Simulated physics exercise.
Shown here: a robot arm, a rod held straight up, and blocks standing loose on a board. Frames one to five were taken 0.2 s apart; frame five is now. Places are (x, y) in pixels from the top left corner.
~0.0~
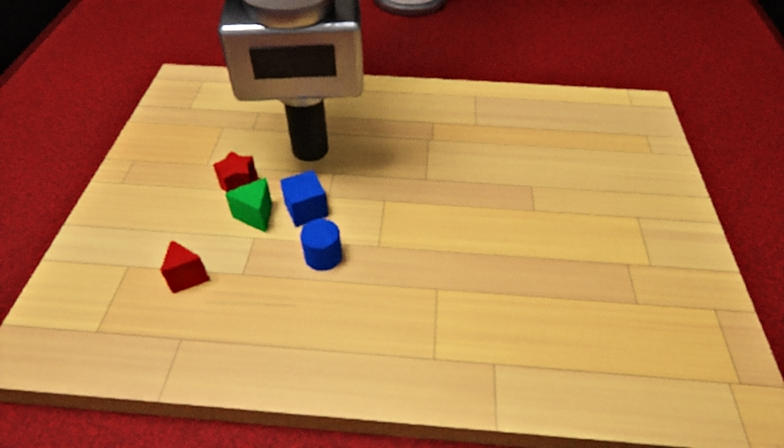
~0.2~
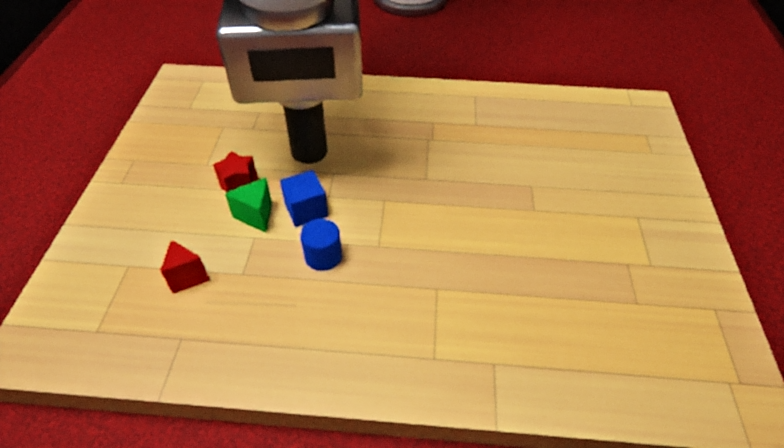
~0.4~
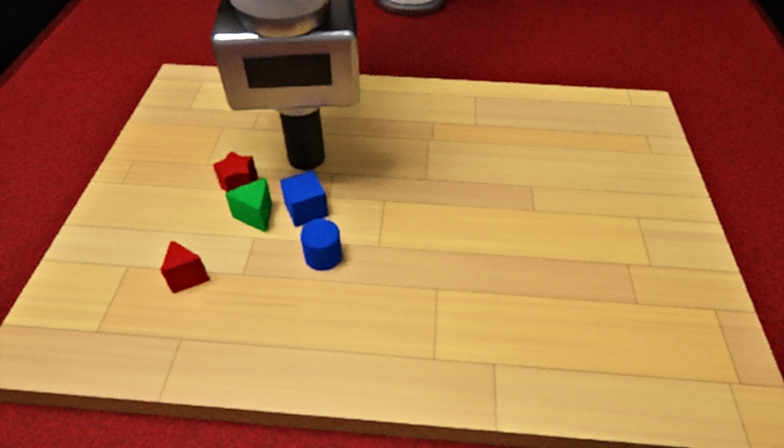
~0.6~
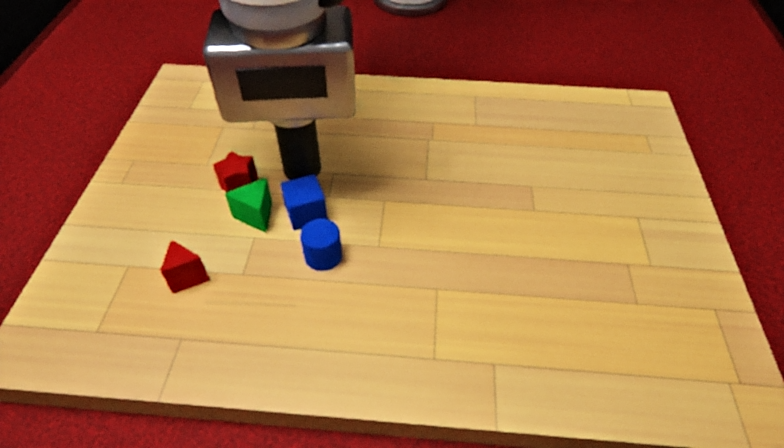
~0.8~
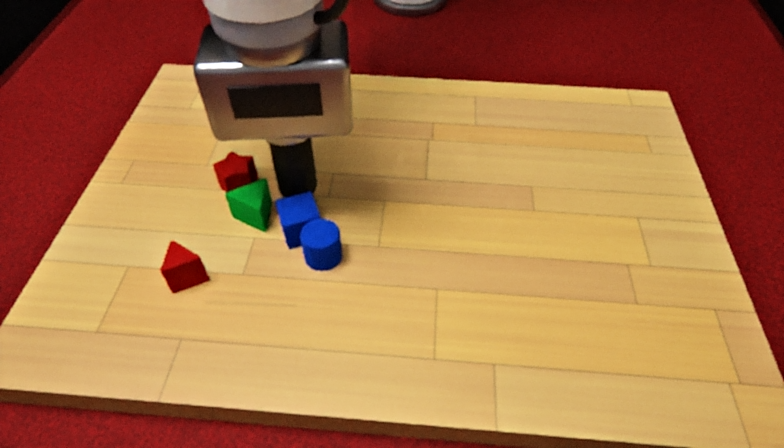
A robot arm with a black rod moving down the wooden board and pushing a blue cube toward a blue cylinder.
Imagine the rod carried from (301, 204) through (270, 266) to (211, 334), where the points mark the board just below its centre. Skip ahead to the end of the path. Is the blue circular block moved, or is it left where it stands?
In the end it has been moved.
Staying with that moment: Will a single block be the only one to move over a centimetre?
No.
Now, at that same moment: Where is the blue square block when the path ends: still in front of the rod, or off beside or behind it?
The blue square block slips off.
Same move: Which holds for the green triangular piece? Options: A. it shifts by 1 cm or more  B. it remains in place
I'll go with B - it remains in place.
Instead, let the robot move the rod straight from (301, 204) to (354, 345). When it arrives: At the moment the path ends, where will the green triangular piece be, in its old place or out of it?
In the end it has not been moved.
The first path, step by step. One third of the way, rod (279, 228); blue square block (289, 254), turned 25° anticlockwise; blue circular block (331, 266).
Two thirds of the way, rod (248, 272); blue square block (283, 291), turned 85° anticlockwise; blue circular block (333, 273).
At the end, rod (203, 318); green triangular piece unmoved; blue square block (280, 295), turned 100° anticlockwise; blue circular block (333, 273).
